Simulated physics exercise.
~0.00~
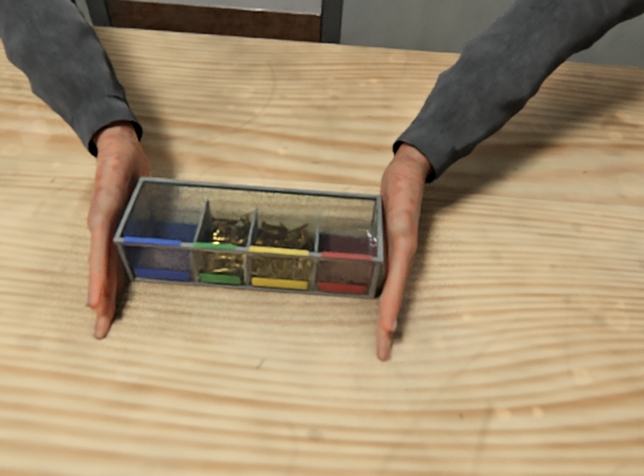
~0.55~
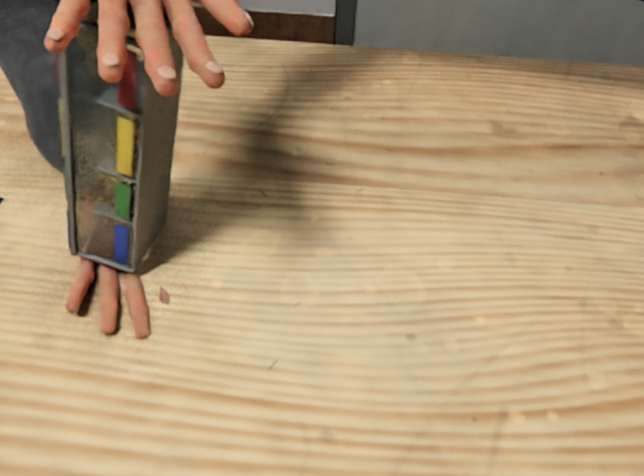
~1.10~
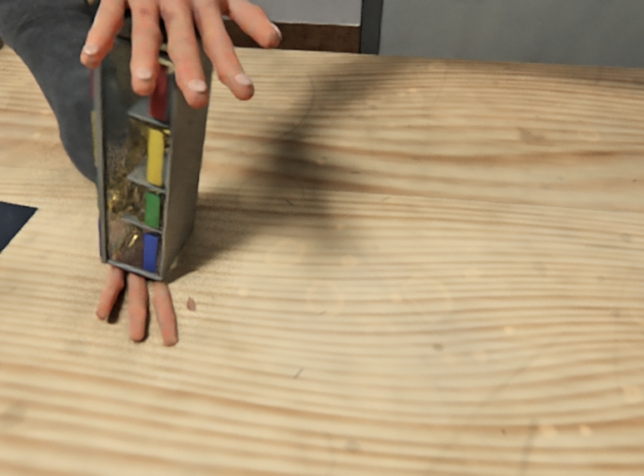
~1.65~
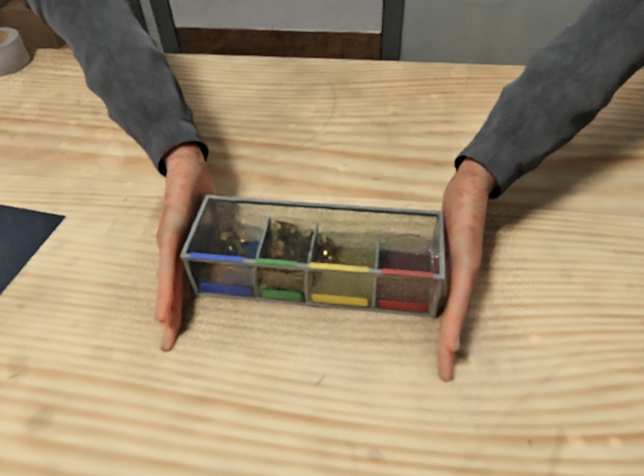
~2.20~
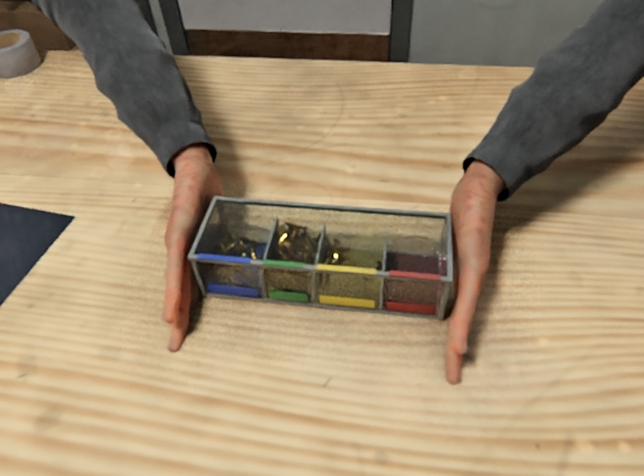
A clear, lidded box with four compartments, marked blue, green, yellow and red from left to right, sits between two hands on a pale wooden table, viewed from above at an angle. Small brass-coloured screws lie in the green and yellow sections. The grey-sleeved hands tip the box up onto its blue end at the left, one hand above and one beneath, and the screws shift toward the blue end. The hands then lower it flat again as the view drifts slightly left. It ends at rest, with most screws in green, some in blue, a few in yellow and none in red.
